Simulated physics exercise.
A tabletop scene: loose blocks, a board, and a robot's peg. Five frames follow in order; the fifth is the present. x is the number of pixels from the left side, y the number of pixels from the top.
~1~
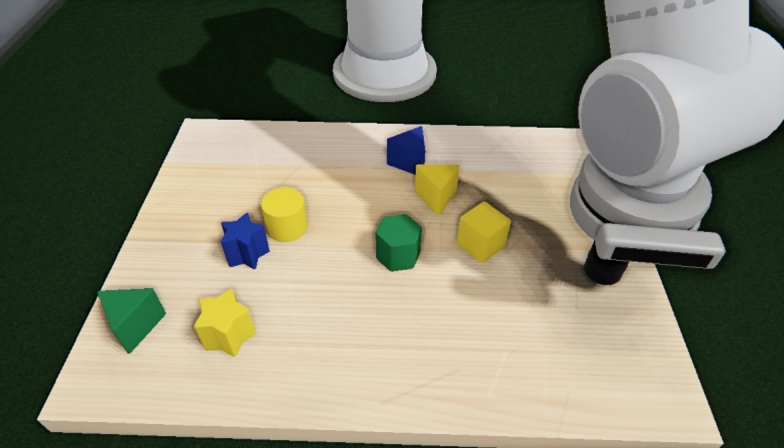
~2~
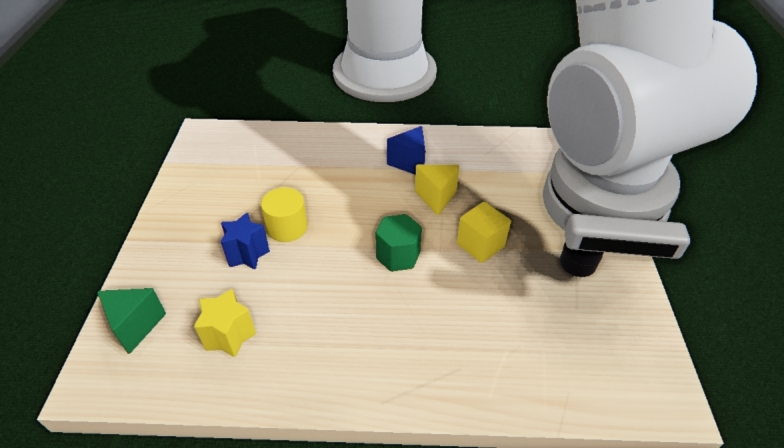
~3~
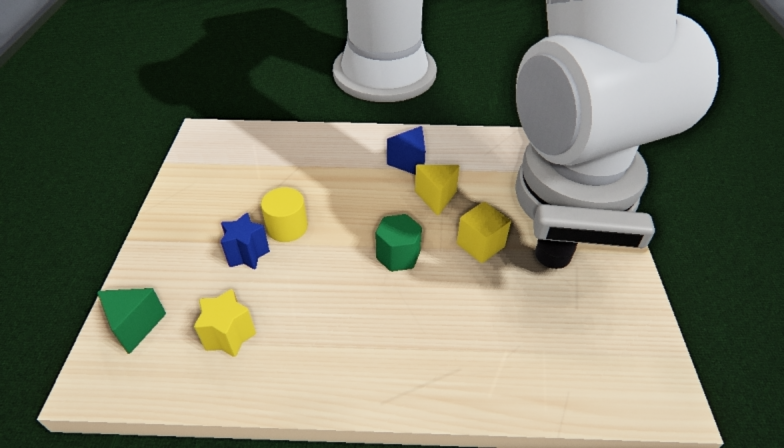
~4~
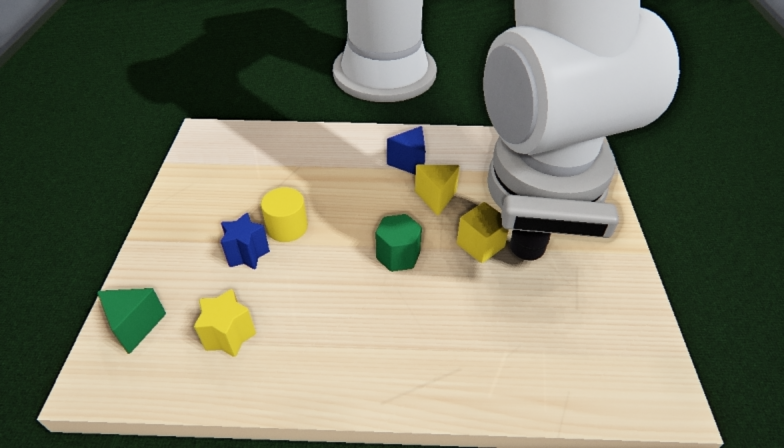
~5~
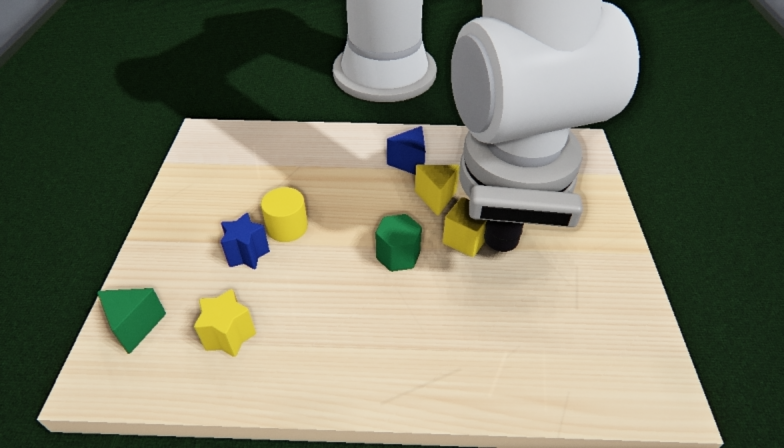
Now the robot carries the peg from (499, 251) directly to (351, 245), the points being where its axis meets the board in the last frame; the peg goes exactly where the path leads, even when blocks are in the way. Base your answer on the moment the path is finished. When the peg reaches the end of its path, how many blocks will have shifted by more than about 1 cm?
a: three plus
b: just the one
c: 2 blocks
c (2 blocks)
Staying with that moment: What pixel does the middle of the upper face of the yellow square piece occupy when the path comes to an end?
Somewhere near (413, 196).
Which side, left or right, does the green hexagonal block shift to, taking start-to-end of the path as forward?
Left side.
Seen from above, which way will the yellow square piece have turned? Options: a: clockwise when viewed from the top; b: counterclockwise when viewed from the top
That would be a.
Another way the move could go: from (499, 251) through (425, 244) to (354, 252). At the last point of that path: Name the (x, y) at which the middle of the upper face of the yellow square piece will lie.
Close to (399, 192).
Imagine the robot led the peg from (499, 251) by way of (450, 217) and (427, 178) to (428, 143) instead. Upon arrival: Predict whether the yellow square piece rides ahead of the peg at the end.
The yellow square piece slips off.
What follows on the original path. One third of the way, peg at (450, 238); yellow square piece at (427, 203), turned 25° clockwise.
Two thirds of the way, peg at (400, 236); green hexagonal block at (363, 235), turned 25° anticlockwise; yellow square piece at (413, 196), turned 55° clockwise.
At the end, peg at (350, 234); green hexagonal block at (328, 245), turned 90° anticlockwise; yellow three-sided block still; yellow square piece at (413, 196), turned 55° clockwise.
